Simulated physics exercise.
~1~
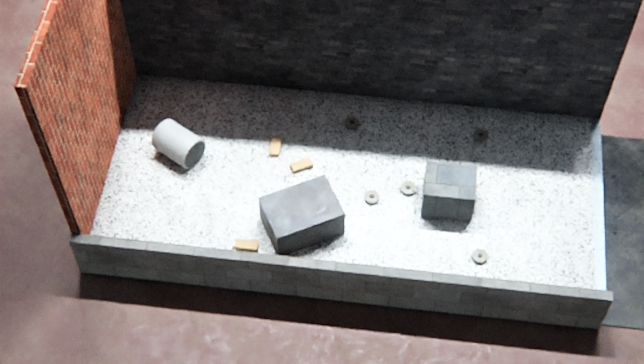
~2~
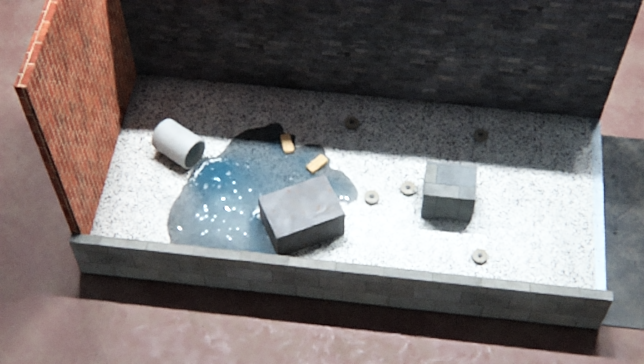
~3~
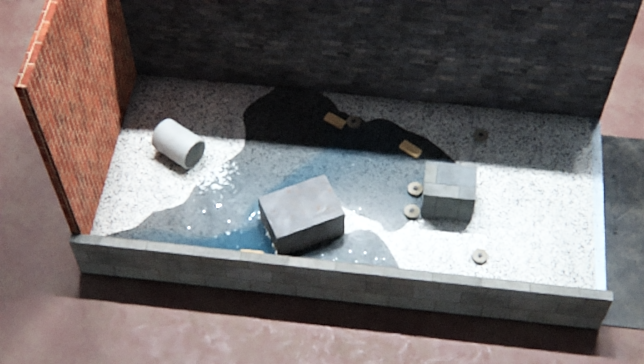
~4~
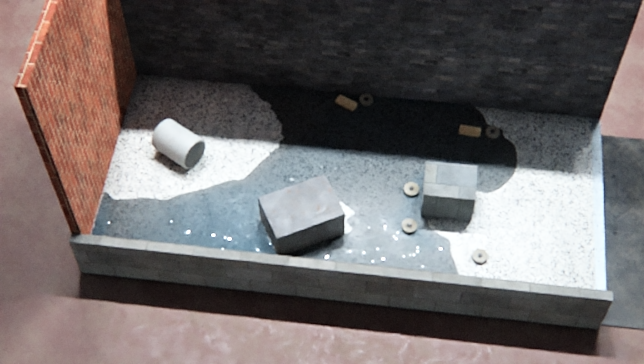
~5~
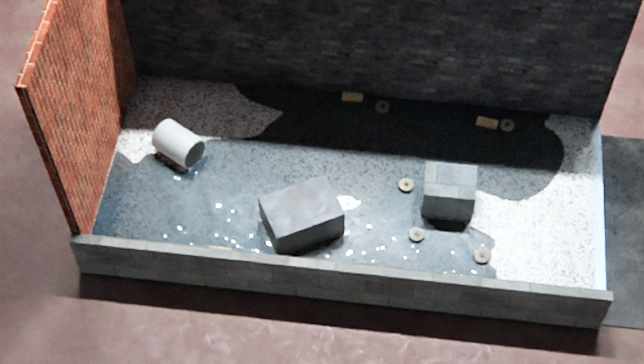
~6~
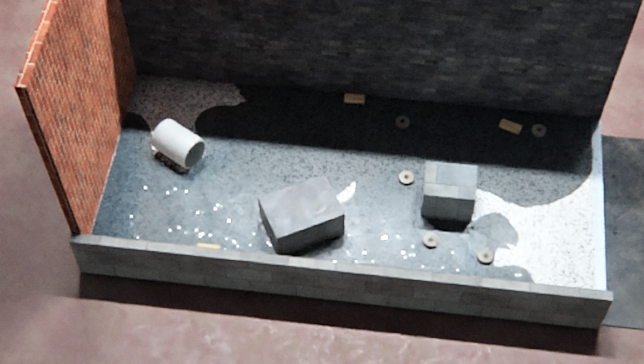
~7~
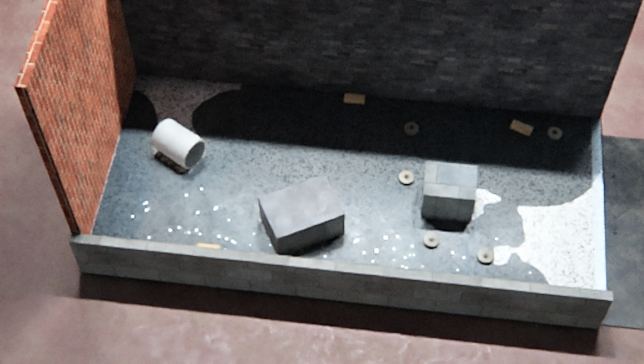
Water spills from a pale grey drum lying at the left of a flat, speckled yard, seen from above between a brick wall, a dark back wall and a low grey front wall. Small tan blocks and round grey lids lie around two large grey boxes. The pool spreads quickly past the nearer box, carrying two blocks right and towards the back wall. It then creeps on more slowly, shifting several lids, while the drum and boxes stay put. Finally water covers most of the floor, leaving a pale dry patch at the right, with the blocks and lids scattered and barely moving.
